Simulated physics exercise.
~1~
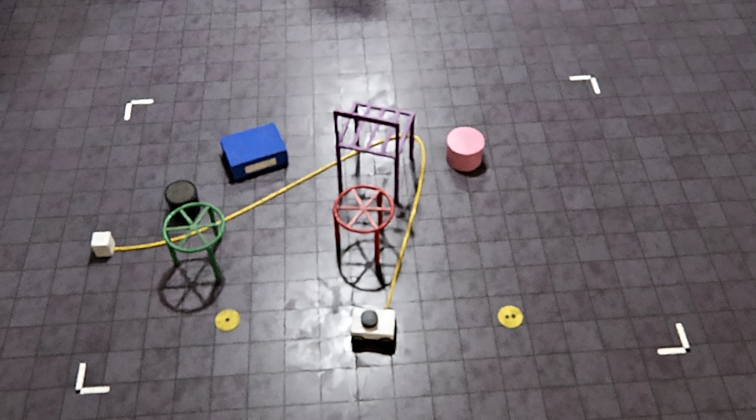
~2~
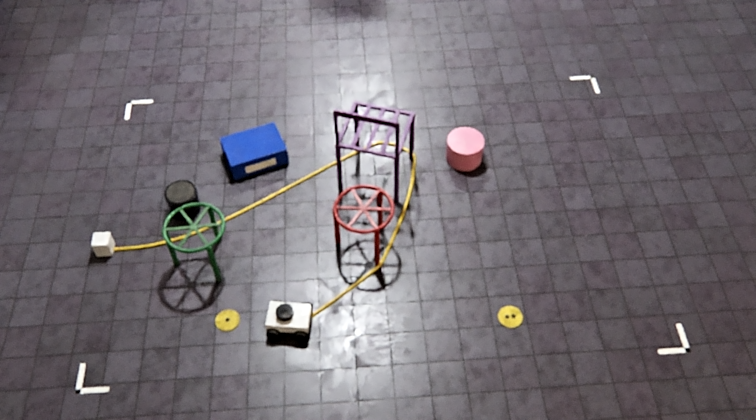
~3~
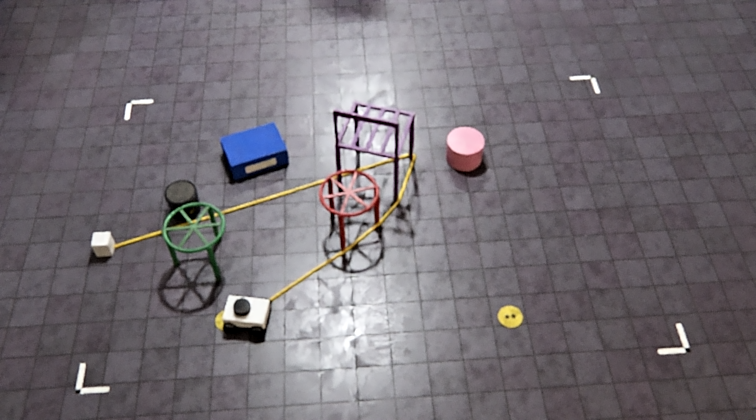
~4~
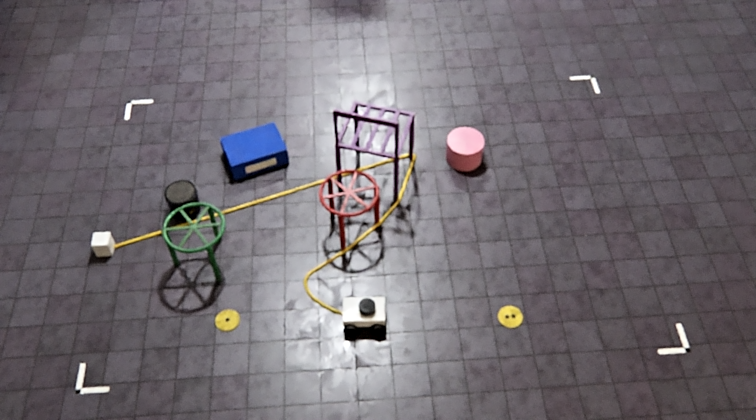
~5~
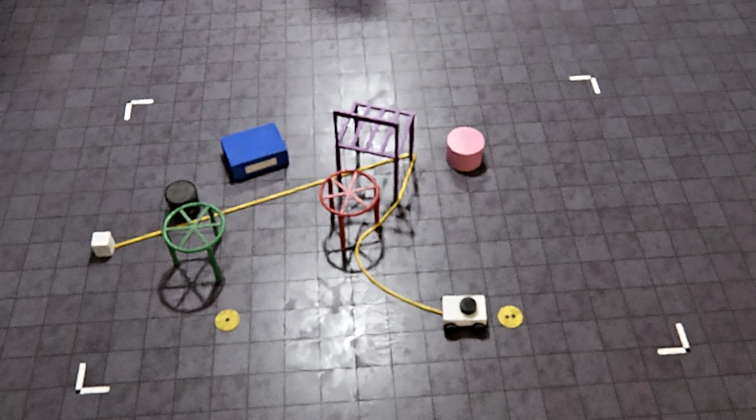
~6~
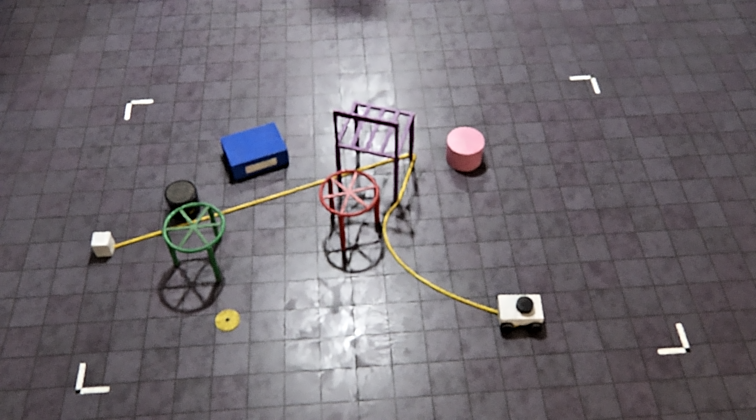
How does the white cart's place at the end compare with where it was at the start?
The cart starts near the lower middle, below the red stool, and ends farther to the right, over the right-hand yellow mark.
The footage shows a small white cart trailing a yellow lead as it moves left to a yellow mark, the red stool shifting slightly up and left, before the cart heads right and ends over the other yellow mark, the stool still displaced.
